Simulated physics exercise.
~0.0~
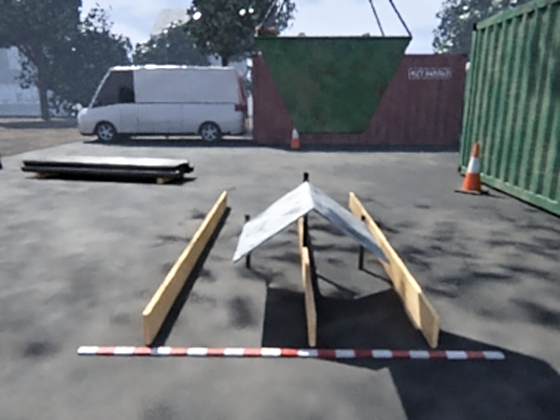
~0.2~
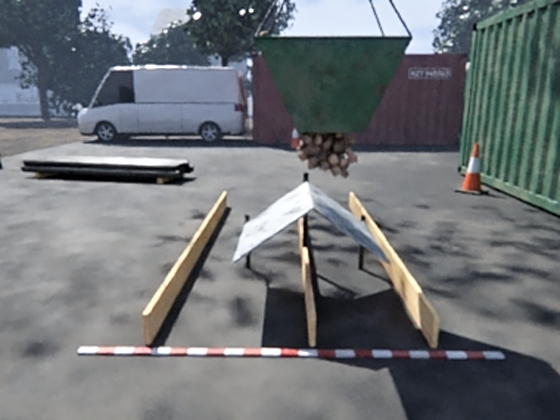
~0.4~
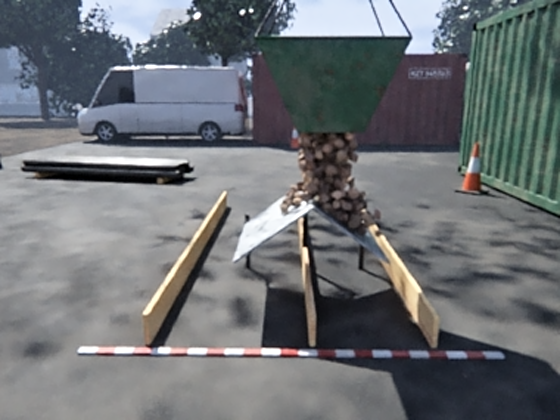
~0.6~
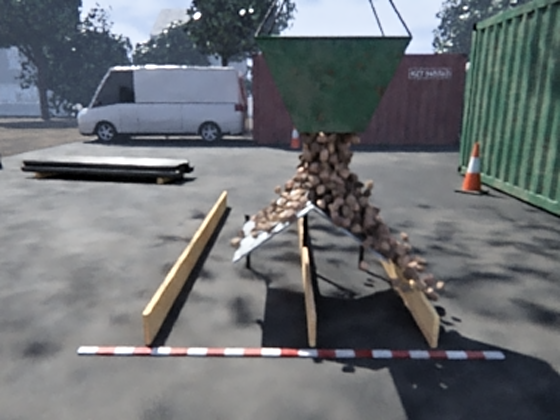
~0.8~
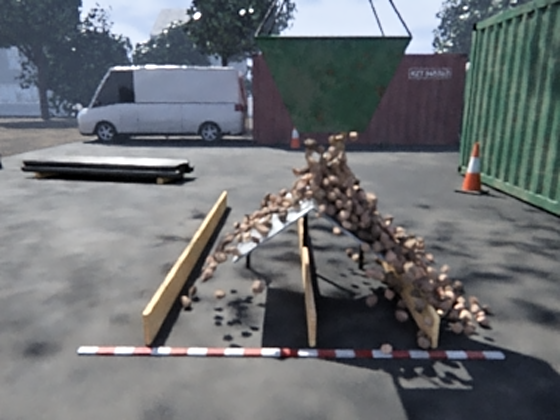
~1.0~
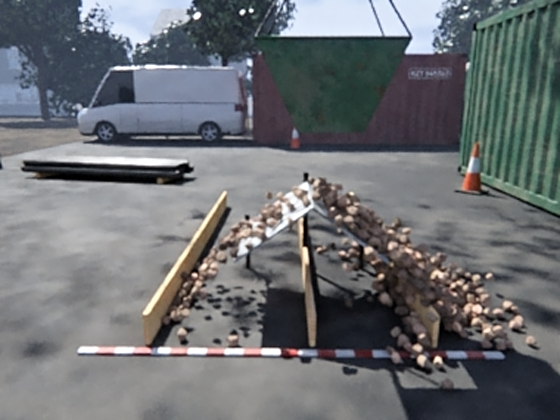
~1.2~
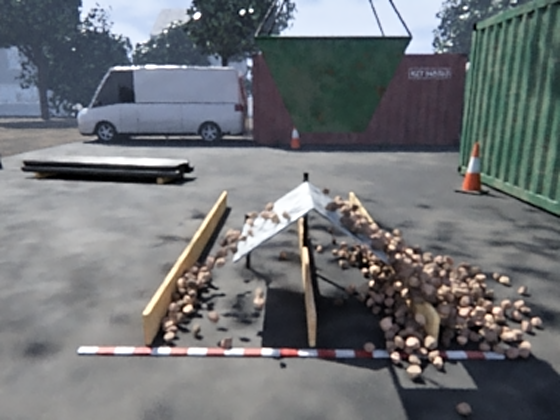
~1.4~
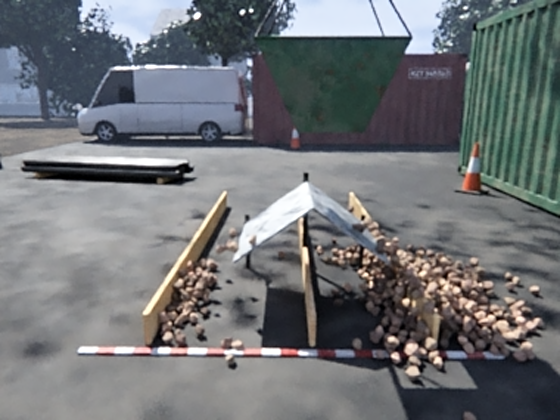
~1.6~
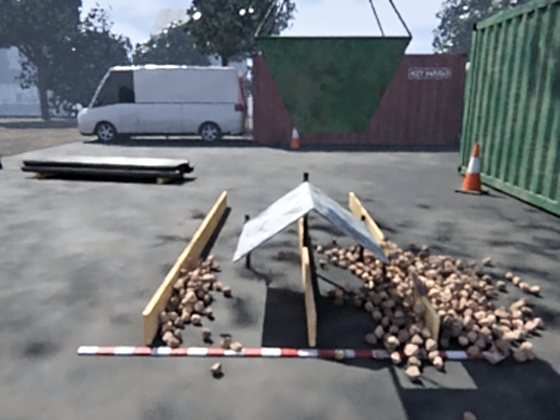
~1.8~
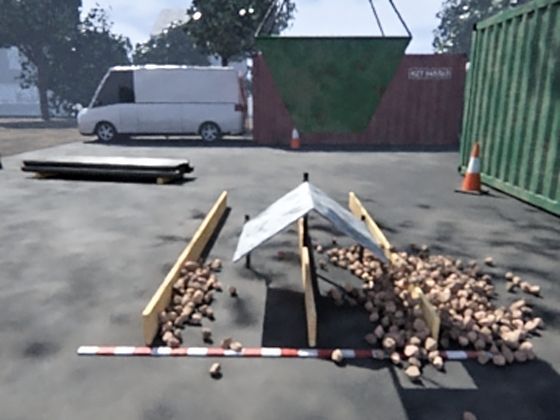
In this clip, a green skip hanging over a peaked steel plate releases brown stones from its bottom, and they slide down both slopes between wooden boards. A small pile settles on the left, while most stones gather in and beyond the right bay, leaving the plate bare.
